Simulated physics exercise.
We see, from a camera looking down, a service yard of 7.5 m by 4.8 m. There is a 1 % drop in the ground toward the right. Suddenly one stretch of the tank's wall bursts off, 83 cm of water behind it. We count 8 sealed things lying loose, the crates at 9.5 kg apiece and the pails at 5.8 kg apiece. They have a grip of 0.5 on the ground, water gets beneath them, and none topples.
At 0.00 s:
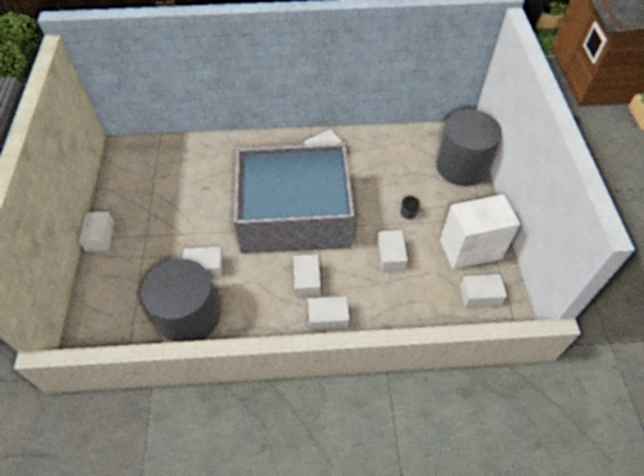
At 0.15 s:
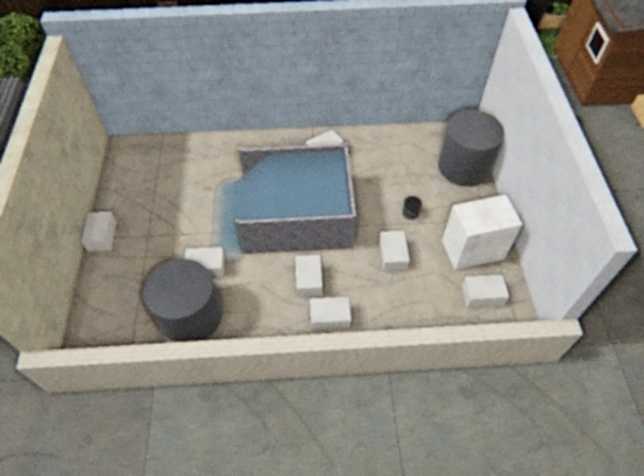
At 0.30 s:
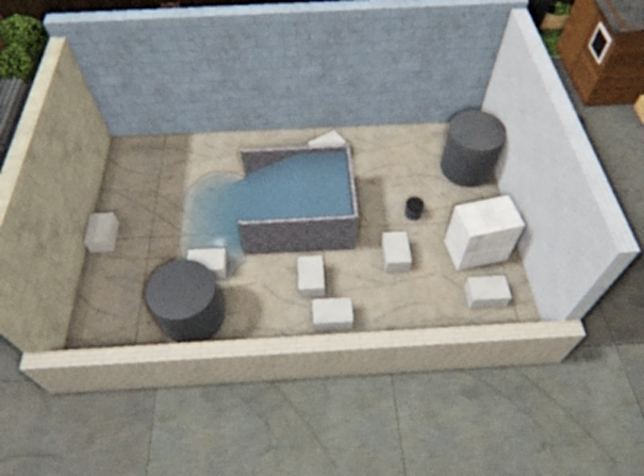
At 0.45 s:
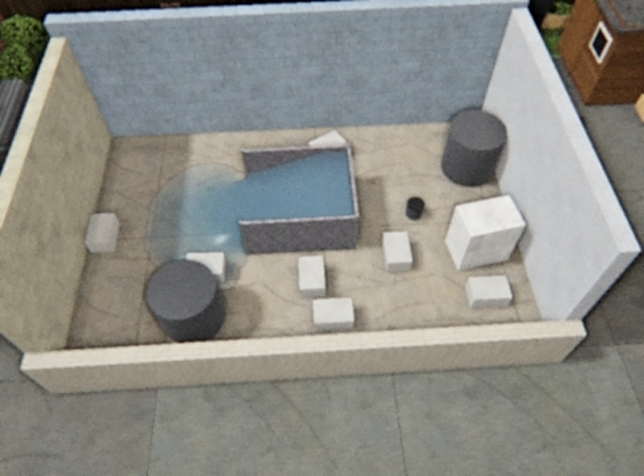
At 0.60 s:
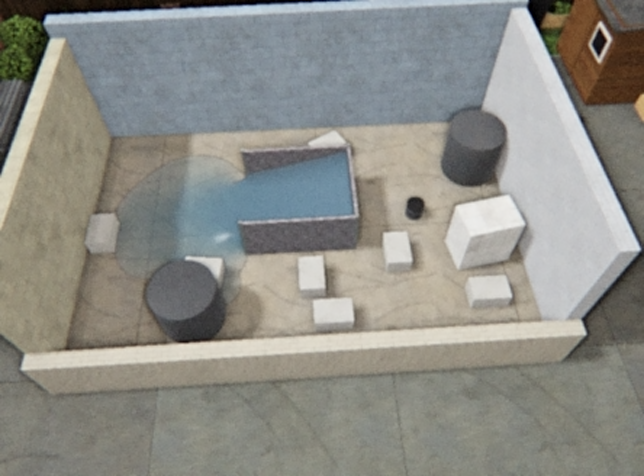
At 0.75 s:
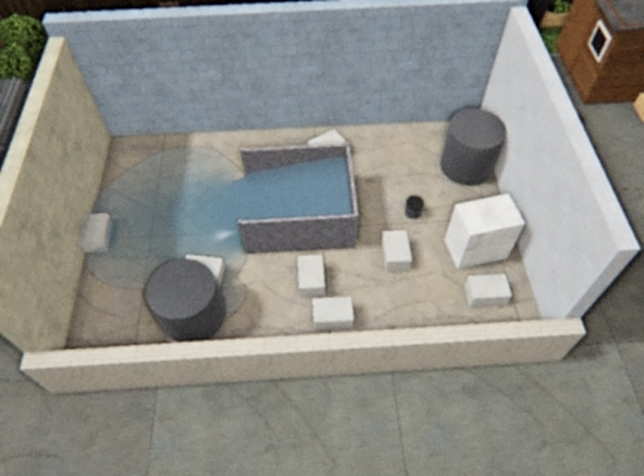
A rectangular tank of blue water with dark, pale-rimmed walls stands in the middle of a walled yard, seen from high above, with blue-grey, cream and white walls around tan paving. White blocks are scattered about, with a dark grey cylinder at front left and another at back right. The tank's left side opens and water fans leftward across the floor, thinning around nearby blocks, which barely move, while the view shifts very slightly.
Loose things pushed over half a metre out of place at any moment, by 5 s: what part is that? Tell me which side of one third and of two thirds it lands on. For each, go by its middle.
The fraction sits in the middle, a third or more yet beneath two thirds.
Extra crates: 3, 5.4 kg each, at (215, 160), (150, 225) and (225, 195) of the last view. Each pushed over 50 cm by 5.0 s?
Beyond it, beyond it, beyond it.
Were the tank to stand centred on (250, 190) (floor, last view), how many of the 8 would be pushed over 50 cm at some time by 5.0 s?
Result: 5.
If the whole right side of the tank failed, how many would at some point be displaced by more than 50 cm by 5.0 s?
So the tally would be 6.
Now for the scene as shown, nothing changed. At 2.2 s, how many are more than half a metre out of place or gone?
0.
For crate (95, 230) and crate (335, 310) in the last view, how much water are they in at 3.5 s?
First roughly 15 cm, second roughly 4 cm.
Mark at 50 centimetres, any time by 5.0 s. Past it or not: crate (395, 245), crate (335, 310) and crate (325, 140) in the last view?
First falling below it, second exceeding it, third exceeding it.
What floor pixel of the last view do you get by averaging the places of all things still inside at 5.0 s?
About (361, 255).
After 1.1 s 0 of 8 are over 50 cm from their spots; 1 afloat.
After 2.2 s 0 of 8 are over 50 cm from their spots; 1 afloat.
After 3.5 s 0 of 8 are over 50 cm from their spots; 1 afloat.
After 5.0 s 5 of 8 are over 50 cm from their spots, and 5 have been at some point; 3 afloat.
